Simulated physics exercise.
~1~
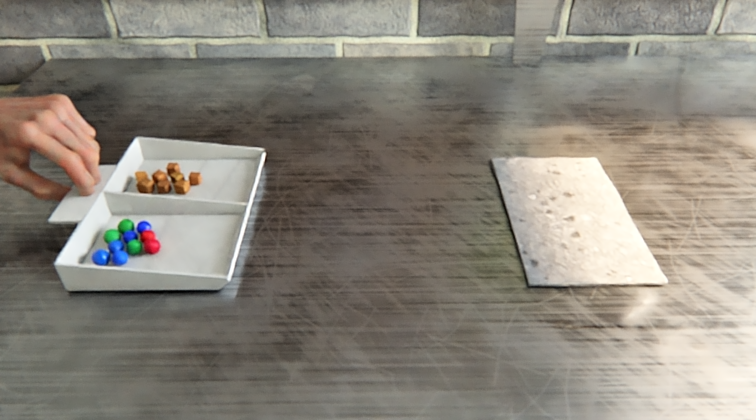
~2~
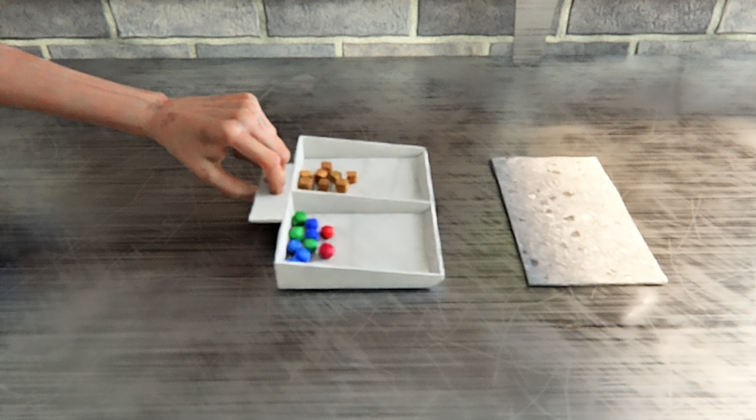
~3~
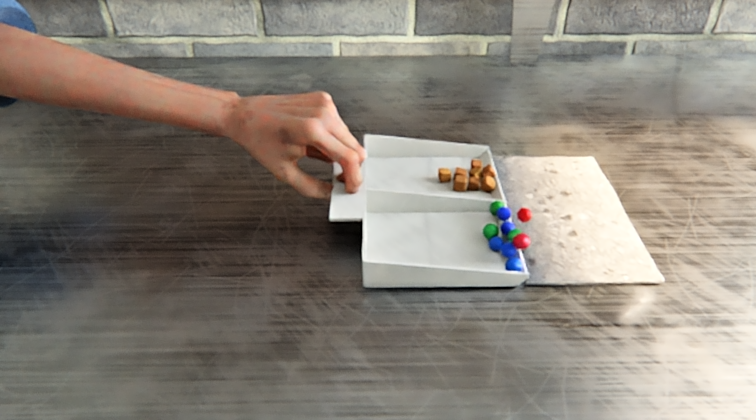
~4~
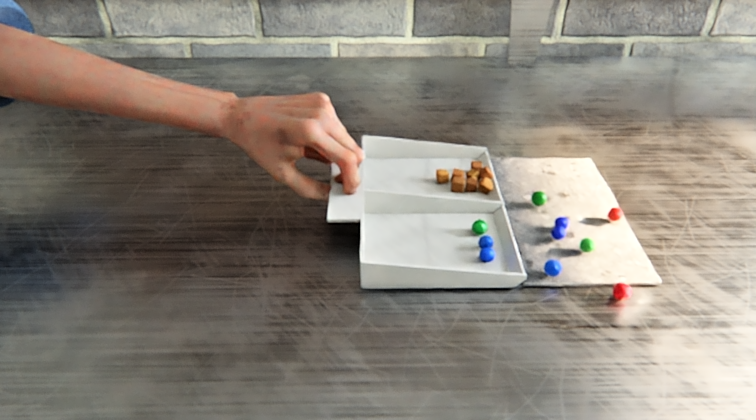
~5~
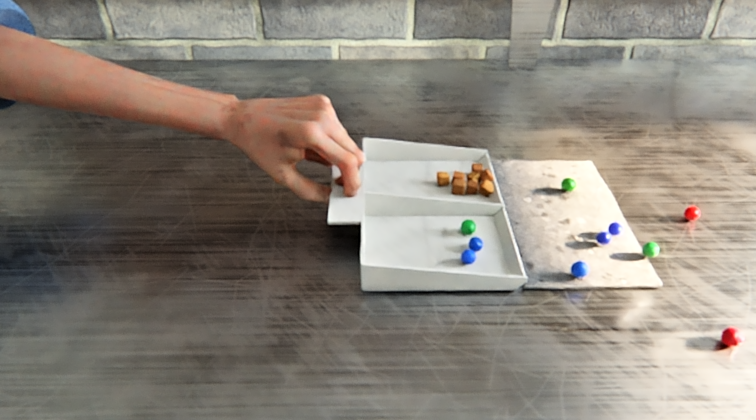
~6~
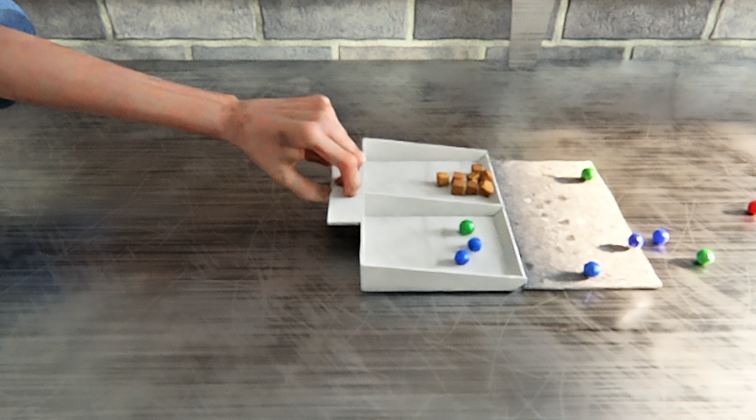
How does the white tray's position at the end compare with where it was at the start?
At the start the tray sits at the left side of the table, well away from the slab. By the end it has been pushed to the right and rests against the slab's left edge.
